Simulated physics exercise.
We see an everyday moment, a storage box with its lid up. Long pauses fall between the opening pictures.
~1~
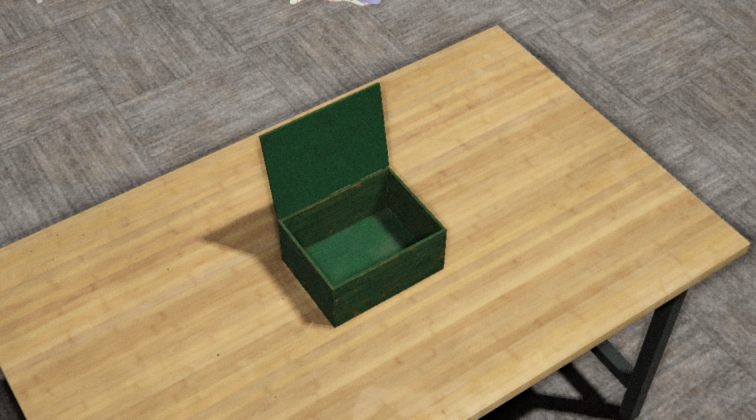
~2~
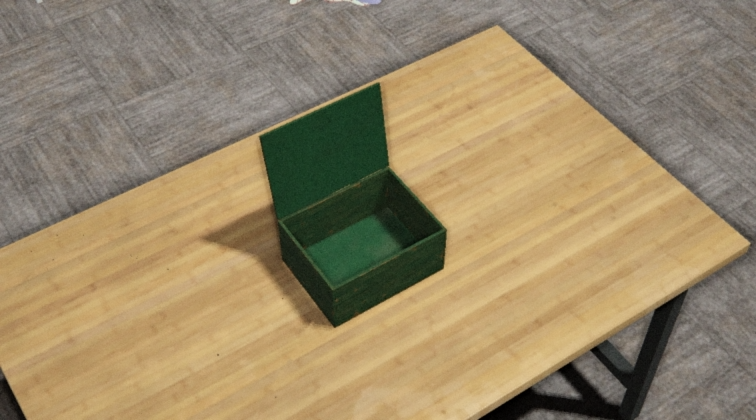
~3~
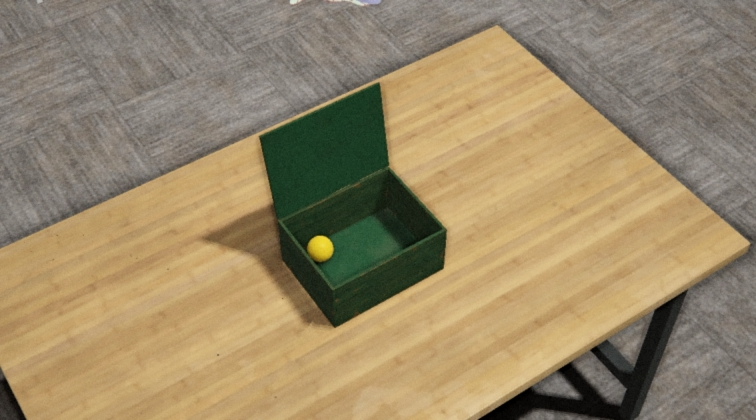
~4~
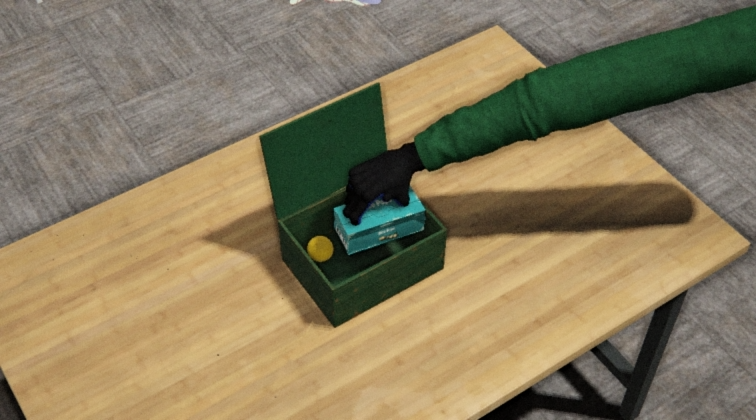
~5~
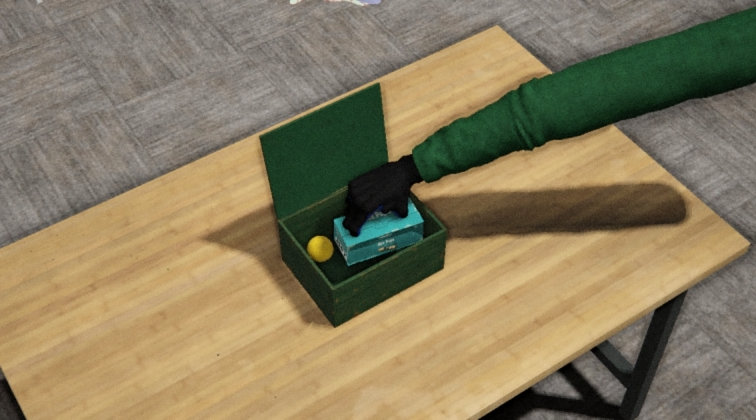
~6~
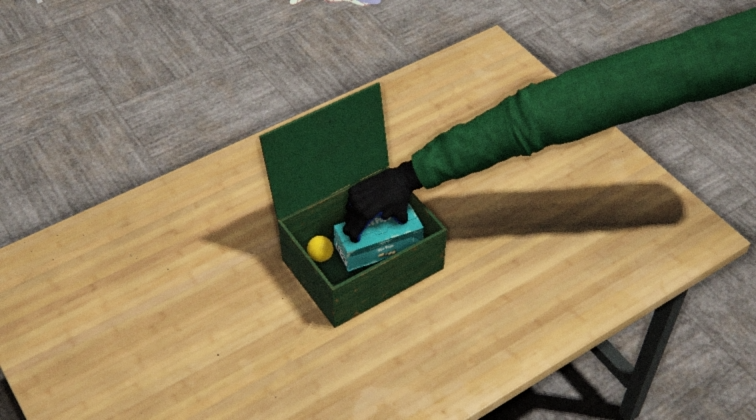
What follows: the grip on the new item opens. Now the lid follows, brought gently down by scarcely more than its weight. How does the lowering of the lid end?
The lid comes to rest closed on the rim.
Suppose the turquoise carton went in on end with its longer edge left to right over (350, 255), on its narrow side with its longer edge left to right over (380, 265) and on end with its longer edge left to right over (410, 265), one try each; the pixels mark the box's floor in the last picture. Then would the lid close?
The lid is kept from lowering the first try, lowers completely the second try and is kept from lowering the third try.
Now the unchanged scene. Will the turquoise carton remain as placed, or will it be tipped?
At the finish the turquoise carton holds its orientation.
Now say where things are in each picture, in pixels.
The last thing is not in view yet, in the first frame.
The last thing is not in view yet, in the second frame.
The last thing is not in view yet; yellow lemon (320, 249), in the third frame.
Still above its spot; turquoise carton (379, 219); yellow lemon (320, 249), in the fourth frame.
Still above its spot; turquoise carton (378, 230); yellow lemon (320, 249), in the fifth frame.
Put in, still held; turquoise carton (378, 236); yellow lemon (320, 249), in the sixth frame.
Then, 0.60 s on from there, turquoise carton shifted a little near (378, 254).
Then, 1.50 s on from there, lid 67° above the rim; turquoise carton shifted a little near (378, 254).
Then, 1.80 s on from there, lid 32° above the rim; turquoise carton shifted a little near (378, 254).
Then, 2.00 s on from there, lid shut; turquoise carton shifted a little near (378, 254).
In the end, lid shut; moved from the start, turquoise carton; yellow lemon unmoved. At the end, from the last picture's camera, turquoise carton near (378, 254).
